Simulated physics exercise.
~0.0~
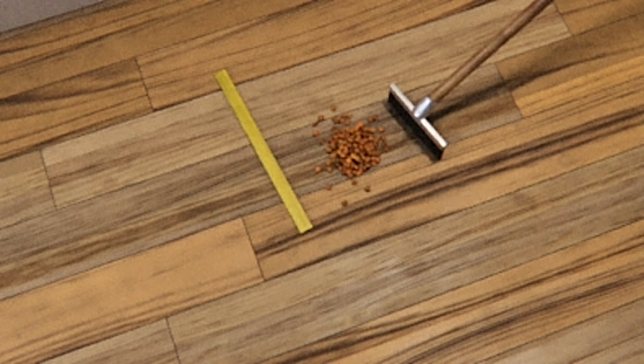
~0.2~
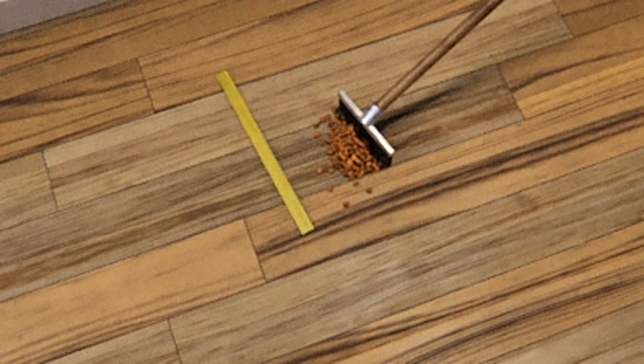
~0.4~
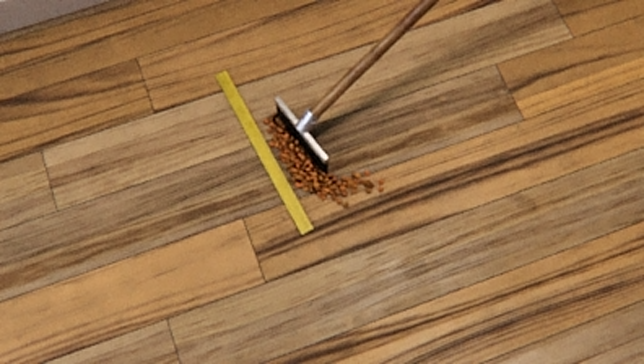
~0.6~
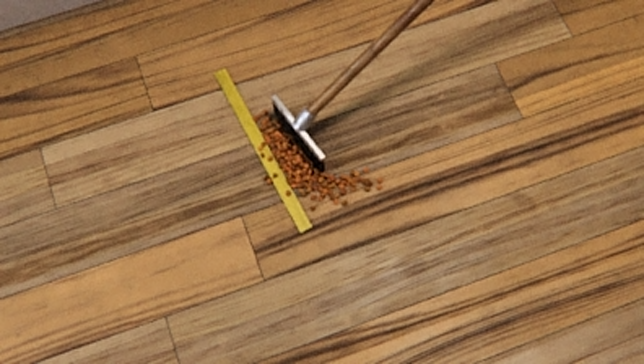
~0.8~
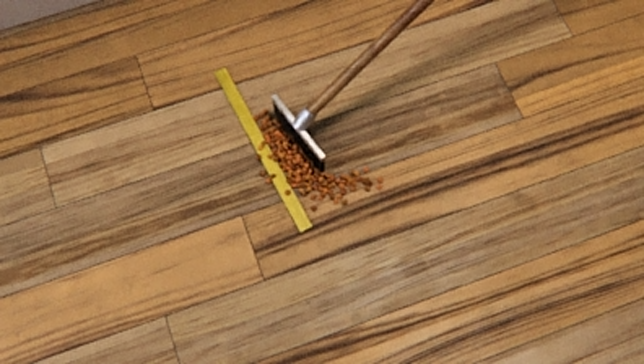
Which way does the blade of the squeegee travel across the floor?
The blade travels to the left, toward the yellow strip, before it halts.
